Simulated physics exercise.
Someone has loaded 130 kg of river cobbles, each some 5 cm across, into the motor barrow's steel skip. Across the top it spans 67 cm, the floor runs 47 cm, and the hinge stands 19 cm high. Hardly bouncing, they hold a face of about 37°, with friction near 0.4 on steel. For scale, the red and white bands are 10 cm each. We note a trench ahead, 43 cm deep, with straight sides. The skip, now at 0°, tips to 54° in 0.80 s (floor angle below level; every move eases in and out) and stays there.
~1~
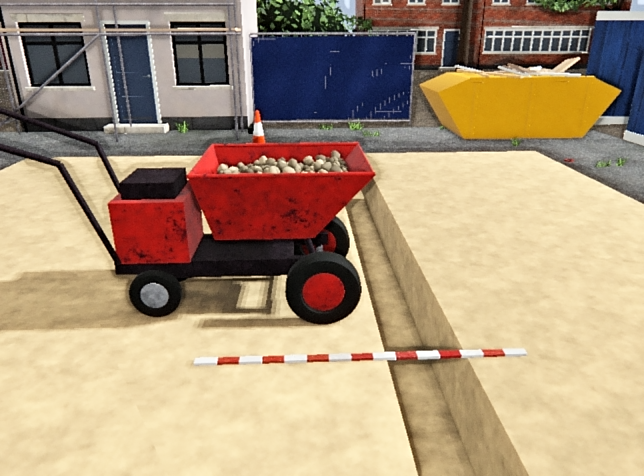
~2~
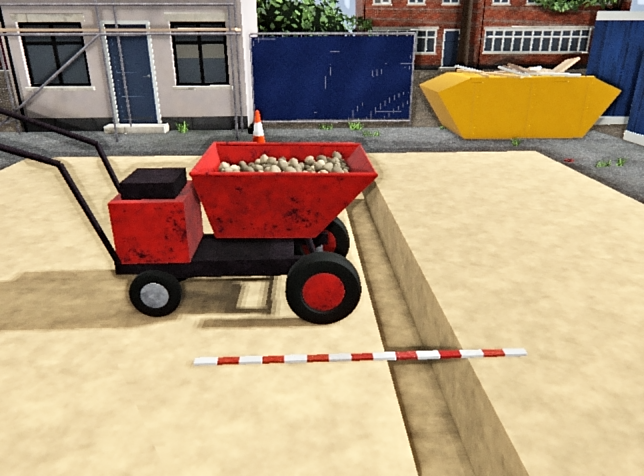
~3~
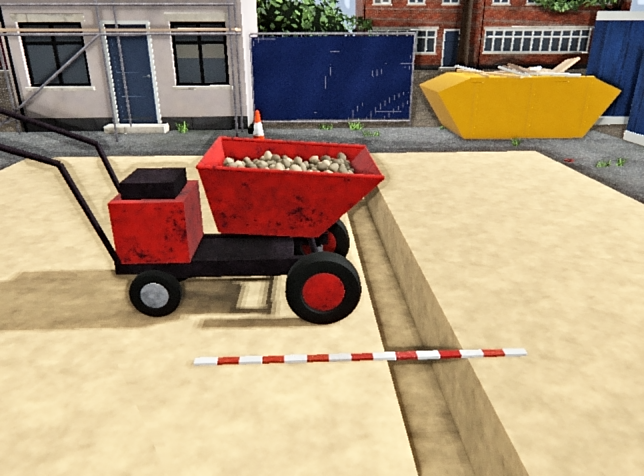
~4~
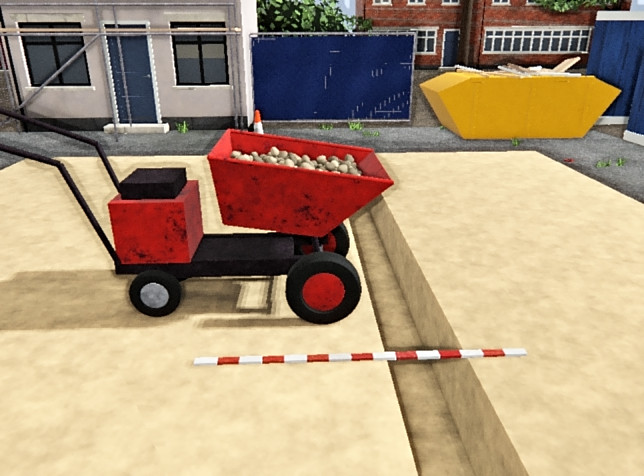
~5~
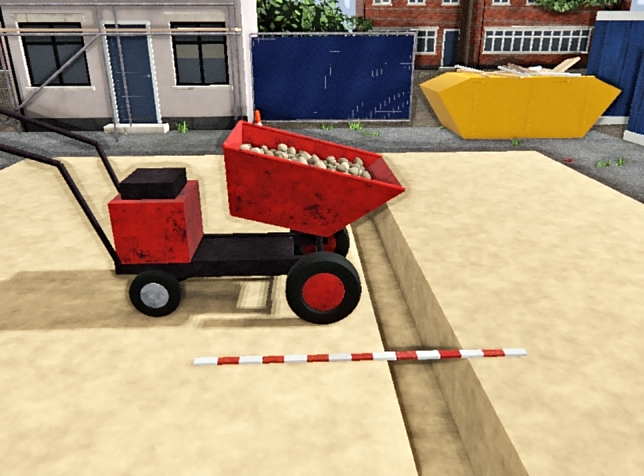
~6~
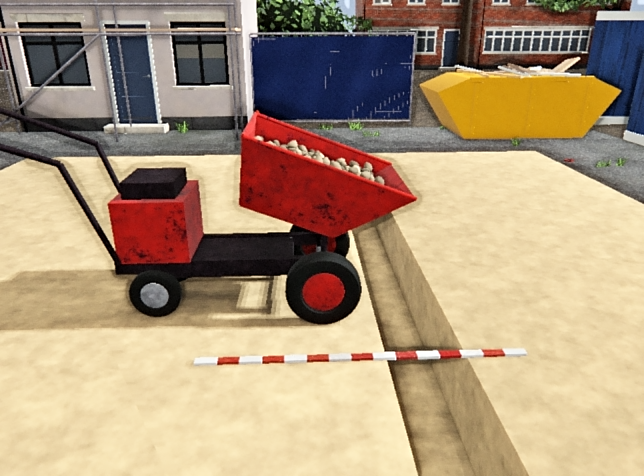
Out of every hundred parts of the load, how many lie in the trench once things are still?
Around 8 out of 100.
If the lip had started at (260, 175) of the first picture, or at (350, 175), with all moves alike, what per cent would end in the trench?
I'd expect close to 40 per cent at the first and 20 per cent at the second.
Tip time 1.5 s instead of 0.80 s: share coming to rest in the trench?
About 10 percent, I'd say.
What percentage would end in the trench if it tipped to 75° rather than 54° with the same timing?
With that change, near 5 per cent.
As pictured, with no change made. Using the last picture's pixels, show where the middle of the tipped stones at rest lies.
Roughly (469, 287), I'd say.
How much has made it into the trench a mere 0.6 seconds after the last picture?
Roughly 0% by that time.
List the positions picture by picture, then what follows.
In the first picture, lip at (375, 174), floor tilted 0°, highest stones at (302, 162).
In the second picture, lip at (377, 175), floor tilted 1°, highest stones at (287, 164).
In the third picture, lip at (384, 178), floor tilted 4°, highest stones at (275, 163).
In the fourth picture, lip at (394, 183), floor tilted 9°, highest stones at (264, 159).
In the fifth picture, lip at (405, 190), floor tilted 14°, highest stones at (262, 154).
In the sixth picture, lip at (416, 199), floor tilted 21°, highest stones at (263, 145).
Then, 0.3 s after the last picture the floor is at 46°, 100 % in the skip; the foremost stones are at (418, 216).
Then, 0.6 s after the last picture the floor is at 54°, 95 % in the skip, 5 % past the trench; the foremost stones are at (469, 258).
Then, 0.9 s after the last picture the floor is at 54°, 68 % in the skip, 1 % in the trench, 32 % past the trench; the foremost stones are at (537, 290).
Then, 2.9 s after the last picture the floor is at 54°, 47 % in the skip, 8 % in the trench, 45 % past the trench; the foremost stones are at (581, 277).
